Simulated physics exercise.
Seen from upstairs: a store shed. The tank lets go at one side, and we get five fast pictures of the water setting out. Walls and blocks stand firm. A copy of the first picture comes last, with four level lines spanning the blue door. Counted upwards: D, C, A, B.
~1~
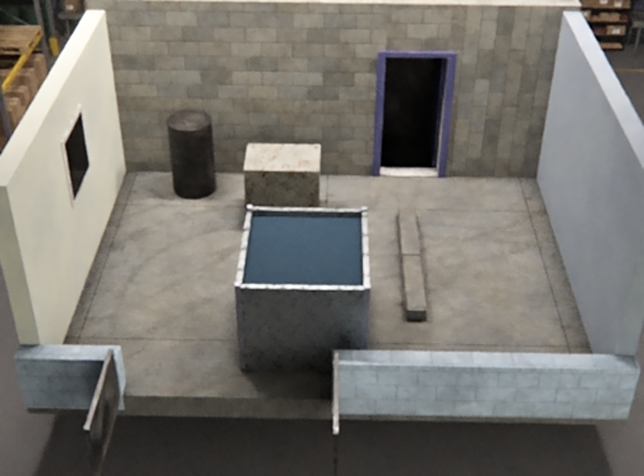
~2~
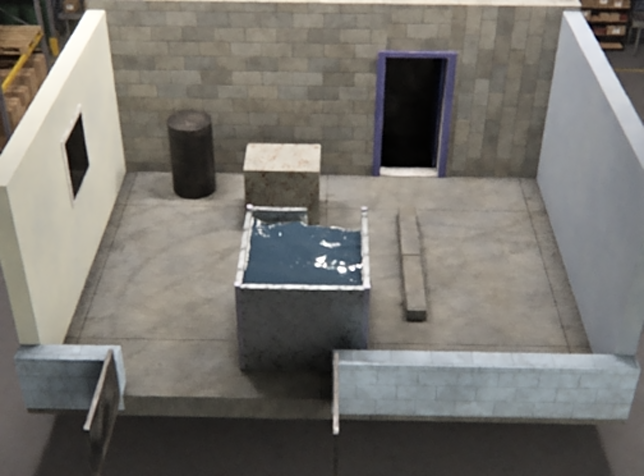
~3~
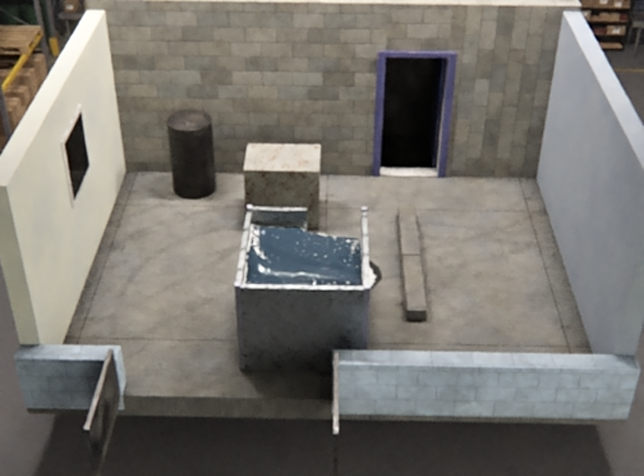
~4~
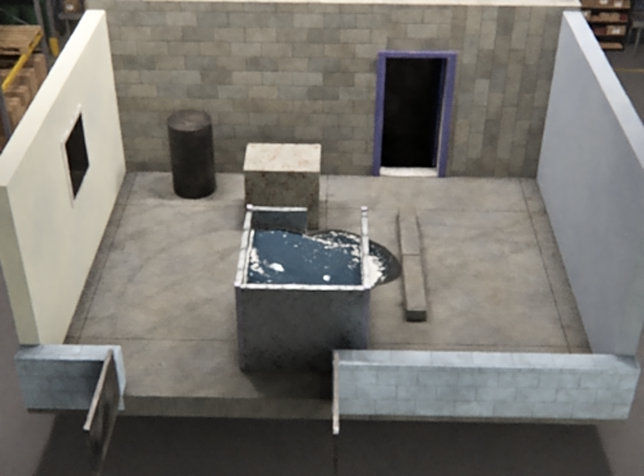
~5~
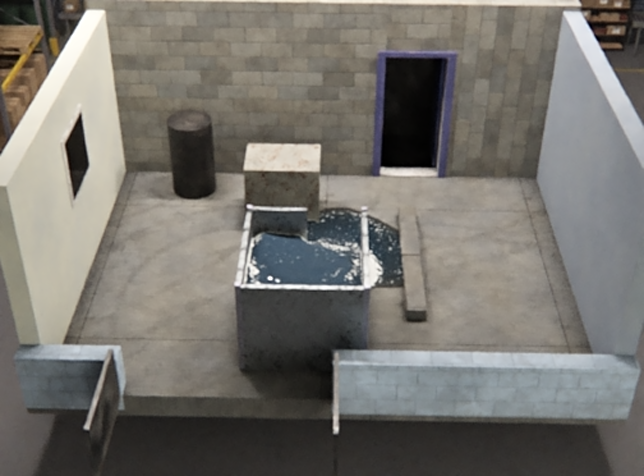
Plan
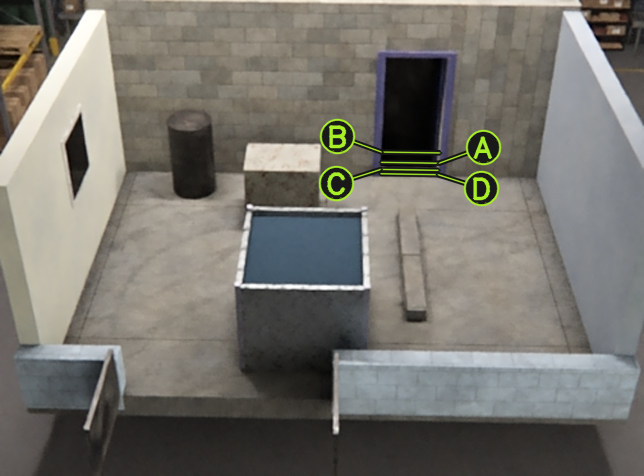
Water in a square tank churns, sinks lower, and spreads across the floor behind it.
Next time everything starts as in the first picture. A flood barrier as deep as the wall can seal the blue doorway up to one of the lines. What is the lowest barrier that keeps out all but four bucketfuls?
Go for B.
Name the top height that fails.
It is A.
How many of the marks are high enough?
One.
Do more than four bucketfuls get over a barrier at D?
Yes.
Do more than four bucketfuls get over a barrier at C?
Yes, it does.
In lime, A at (410, 162); B at (410, 152); C at (409, 169); D at (409, 174); from the bottom up D, C, A, B.
With A, about 13 bucketfuls get in.
With B, a bucket or two gets in.
With C, dozens of bucketfuls pour in.
With D, dozens of bucketfuls pour in.
